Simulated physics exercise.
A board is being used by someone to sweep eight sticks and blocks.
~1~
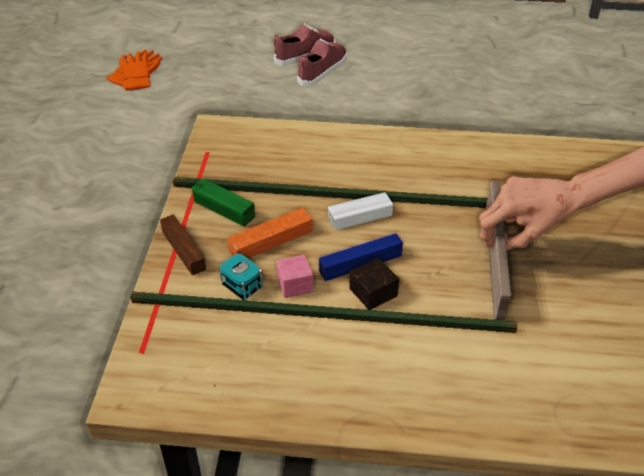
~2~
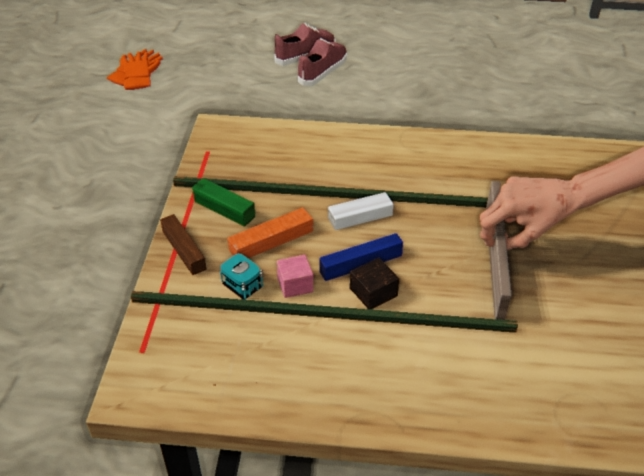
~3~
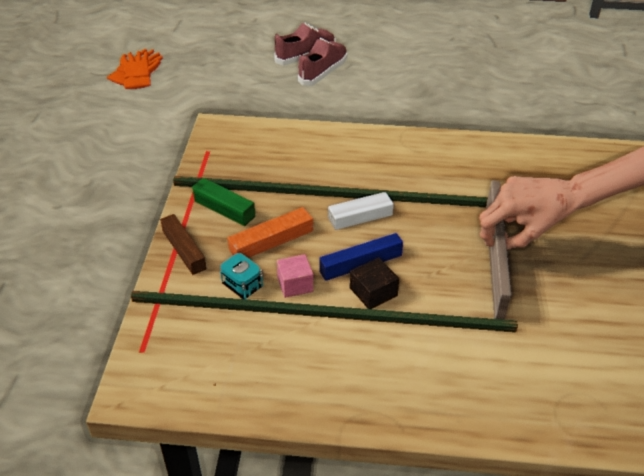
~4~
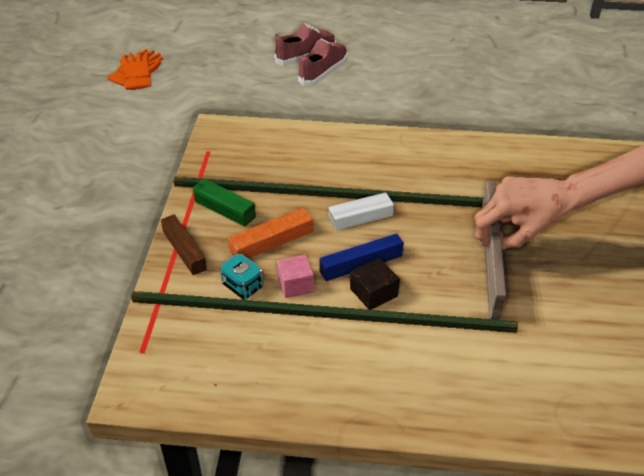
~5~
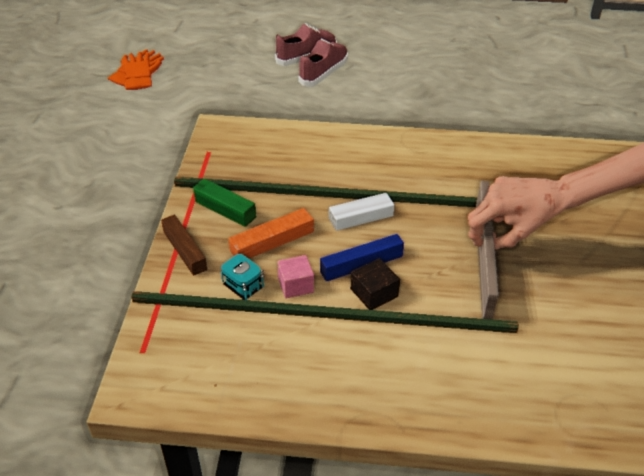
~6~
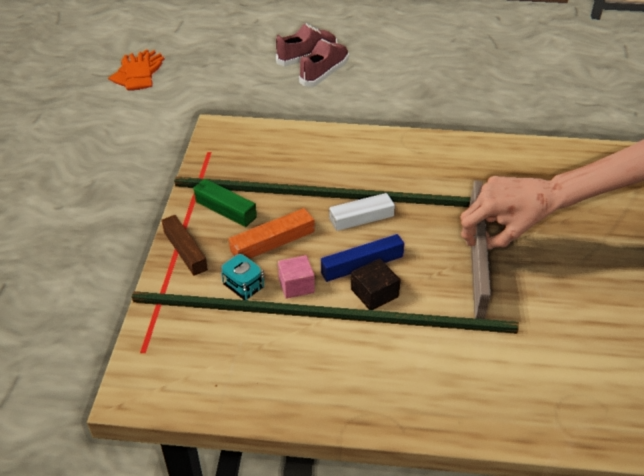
On a wooden table, a hand slides a board slightly left toward scattered colored blocks.
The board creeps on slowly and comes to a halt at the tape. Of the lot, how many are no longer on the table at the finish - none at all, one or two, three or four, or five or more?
By the finish, five or more are off it.
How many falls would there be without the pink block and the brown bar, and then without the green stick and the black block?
Going first to second: 4 and 3.
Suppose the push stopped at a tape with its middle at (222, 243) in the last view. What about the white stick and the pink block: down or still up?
Note: White stick lasts; pink block lasts.
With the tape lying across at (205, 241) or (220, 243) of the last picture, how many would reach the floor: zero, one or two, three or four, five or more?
First tape: Either three or four; second: Three to four.
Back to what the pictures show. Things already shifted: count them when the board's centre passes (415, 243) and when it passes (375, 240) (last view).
Tally: 0; 4.
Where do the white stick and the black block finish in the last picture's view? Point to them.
I'd say approximately (167, 202) and then (152, 258).
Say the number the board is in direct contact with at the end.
3 in contact.
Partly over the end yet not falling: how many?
The count is 3.
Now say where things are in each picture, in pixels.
The first frame shows brown bar (183, 244); green stick (223, 202); turquoise case (241, 276); board (497, 248); tape (179, 240).
The second frame shows green stick (224, 202); board (498, 248).
The third frame shows turquoise case (241, 276); orange bar (271, 234).
The fourth frame shows brown bar (183, 244); white stick (361, 211).
The fifth frame shows green stick (225, 203); blue stick (362, 257).
The sixth frame shows brown bar (184, 244); green stick (225, 203); turquoise case (243, 277); board (479, 247); tape (180, 239).
A little later, none off yet; brown bar at rest near (184, 244); green stick at rest near (225, 203); turquoise case at rest near (243, 277).
Next, none off yet; brown bar shifted a little near (149, 245); green stick shifted a little near (208, 199); turquoise case shifted well along near (177, 276).
When it is over, the number that fall off is five or more; down, pink block, orange bar, turquoise case, green stick and brown bar.
